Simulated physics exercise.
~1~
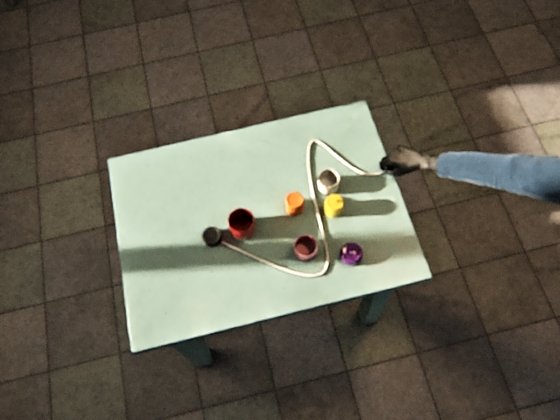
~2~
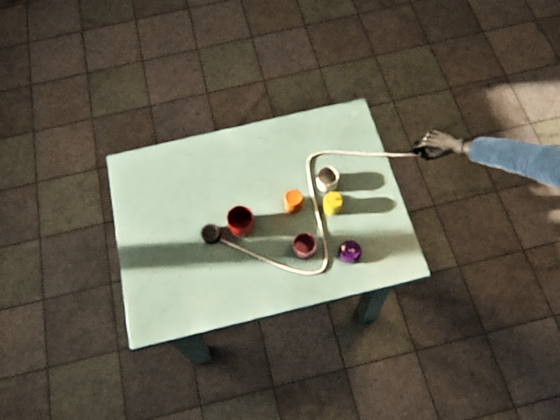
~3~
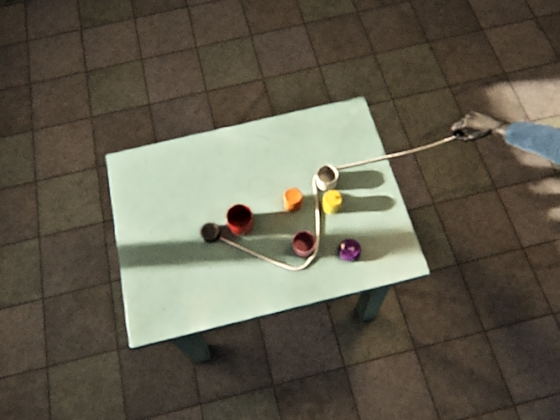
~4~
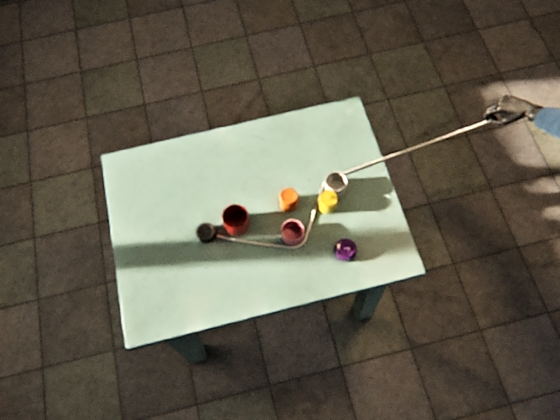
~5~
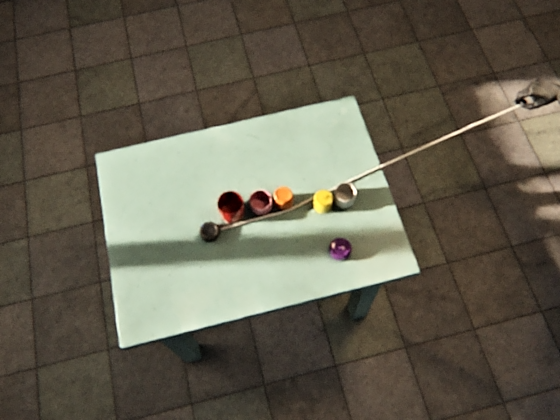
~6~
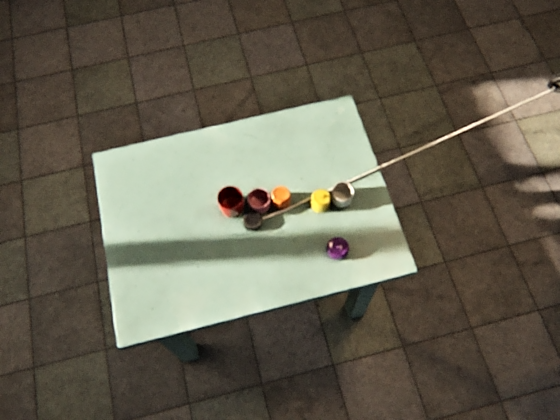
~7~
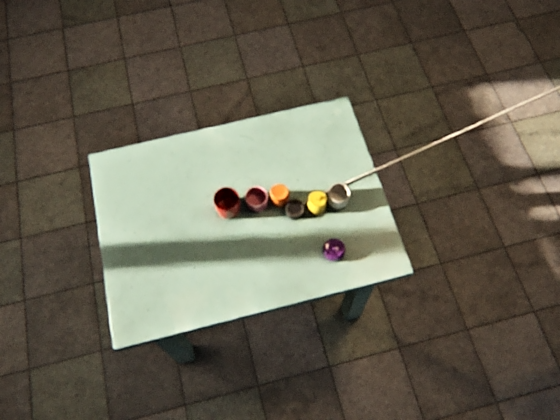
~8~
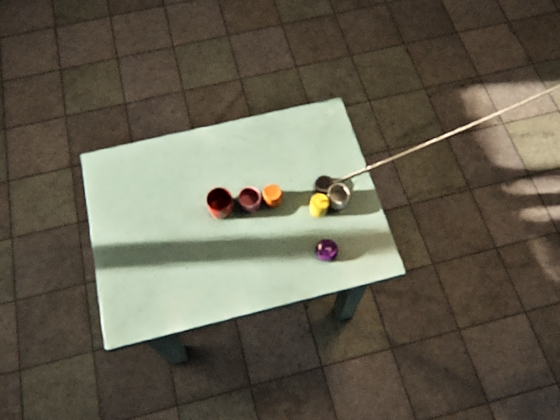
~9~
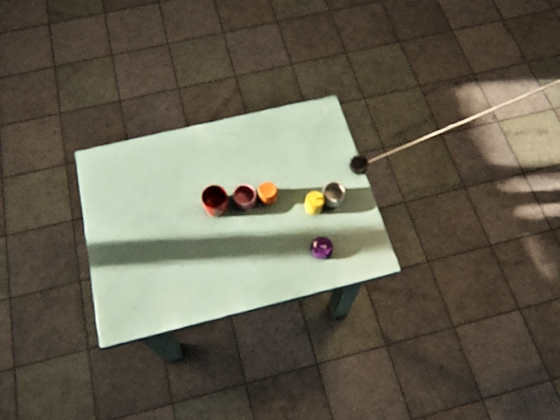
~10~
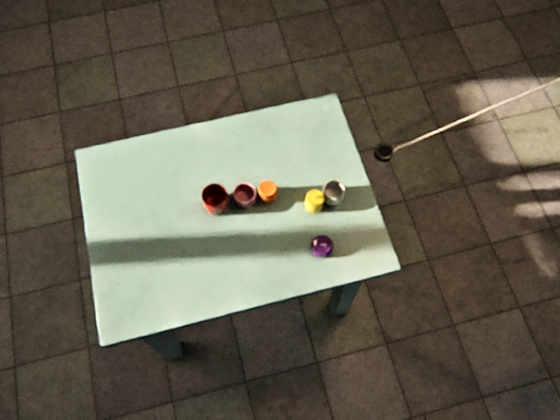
The clip opens on a pale green table where a white cable winds among six small containers to a dark puck, its other end held by a hand at the right. The hand pulls rightwards and the slack straightens, first around the white mug. As the cable tightens, it drags the pink mug up and left towards the red mug, which shifts slightly, while the white mug edges right. The puck then slides rightwards past the orange tub and the yellow pot. It slips over the right edge and hangs on the taut cable beyond the table, leaving all six containers upright on top.
